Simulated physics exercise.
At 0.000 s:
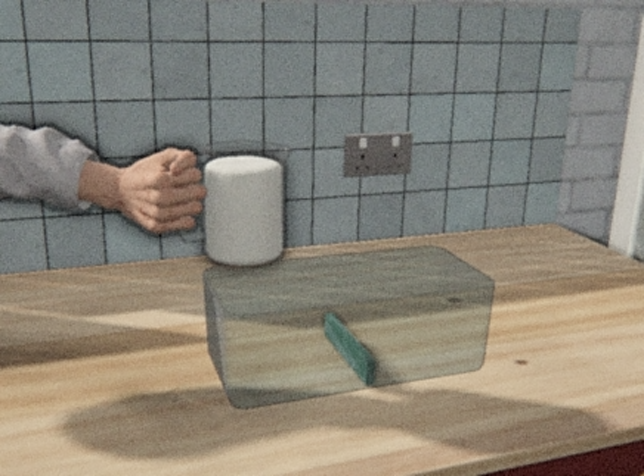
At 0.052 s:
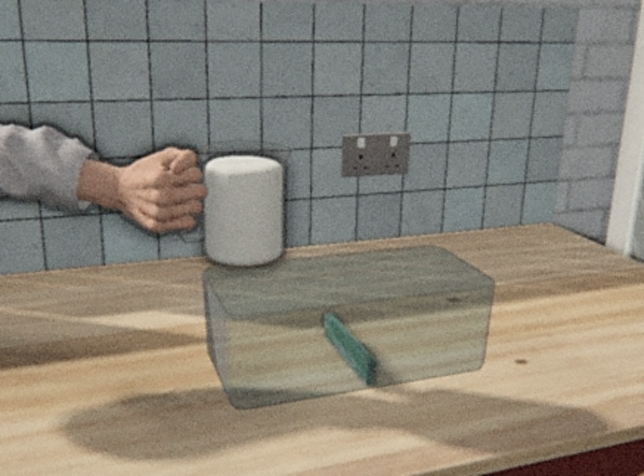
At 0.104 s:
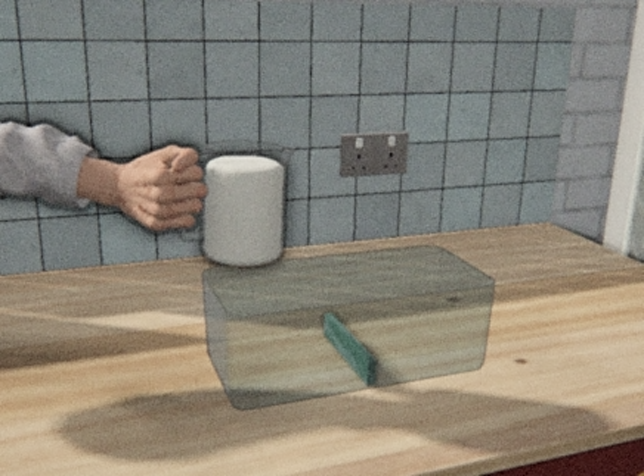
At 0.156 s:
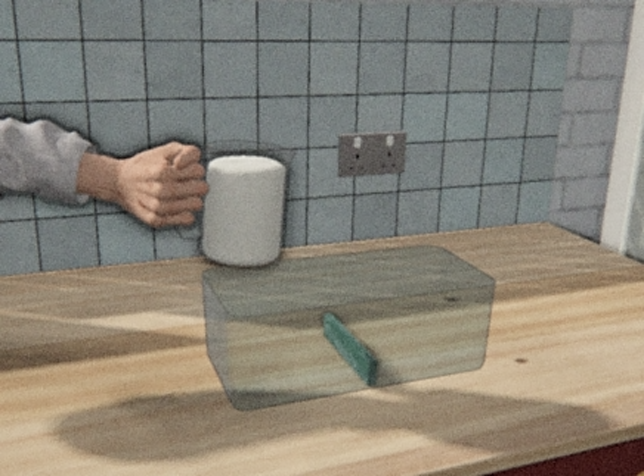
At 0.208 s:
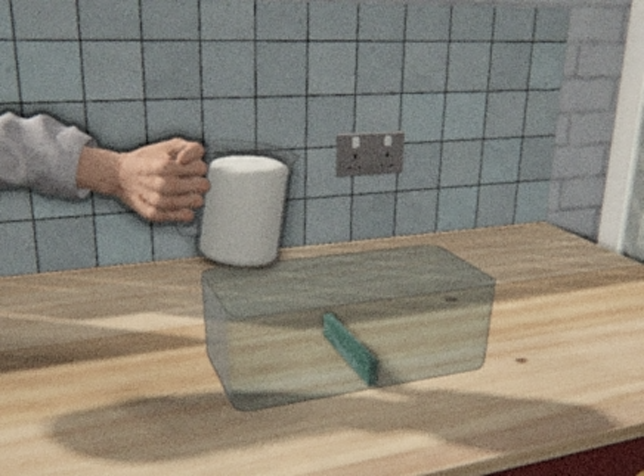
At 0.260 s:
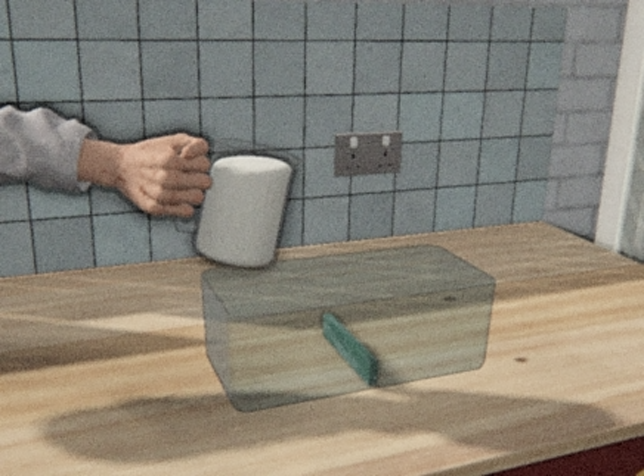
A hand slowly tilts a white pitcher slightly to the right beside a clear oblong basin.
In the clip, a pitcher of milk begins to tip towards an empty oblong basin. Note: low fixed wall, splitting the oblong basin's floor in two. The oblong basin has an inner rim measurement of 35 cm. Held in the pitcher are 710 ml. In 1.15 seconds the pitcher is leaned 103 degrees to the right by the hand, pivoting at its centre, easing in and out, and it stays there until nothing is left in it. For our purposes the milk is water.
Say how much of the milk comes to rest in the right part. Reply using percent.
About 60 per cent comes to rest there.
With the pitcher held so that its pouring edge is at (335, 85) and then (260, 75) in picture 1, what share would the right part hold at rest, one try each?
90 then 30 %.
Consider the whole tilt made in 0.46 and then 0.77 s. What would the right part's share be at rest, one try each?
The first try gives 55 percent and the second 55 percent.
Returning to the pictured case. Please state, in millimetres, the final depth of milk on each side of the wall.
Depths: Left near 10 mm, right near 16 mm.
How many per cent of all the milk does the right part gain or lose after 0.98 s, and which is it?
Change: Increase, about 28.
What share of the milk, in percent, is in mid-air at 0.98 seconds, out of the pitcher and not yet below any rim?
Estimate: Around 16 per cent.
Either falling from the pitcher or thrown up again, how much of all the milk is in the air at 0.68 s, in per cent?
Near 10 per cent at that moment.
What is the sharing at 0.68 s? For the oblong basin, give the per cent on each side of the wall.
Left roughly 1, right roughly 2.
Then, 0.68 s in, the tilt is 66° and 87 per cent is still to pour, 1 is left of the wall and 2 right of it.
Then, 0.98 s in, the tilt is 98° and 41 per cent is still to pour, 10 is left of the wall and 33 right of it.
Then, 1.30 s in, the tilt is 103° and 7 per cent is still to pour, 30 is left of the wall and 60 right of it.
Then, 1.65 s in, the tilt is 103° and 1 per cent is still to pour, 39 is left of the wall and 60 right of it.
Finally, 39 per cent lies left of the wall, 60 right of it and 0 outside.
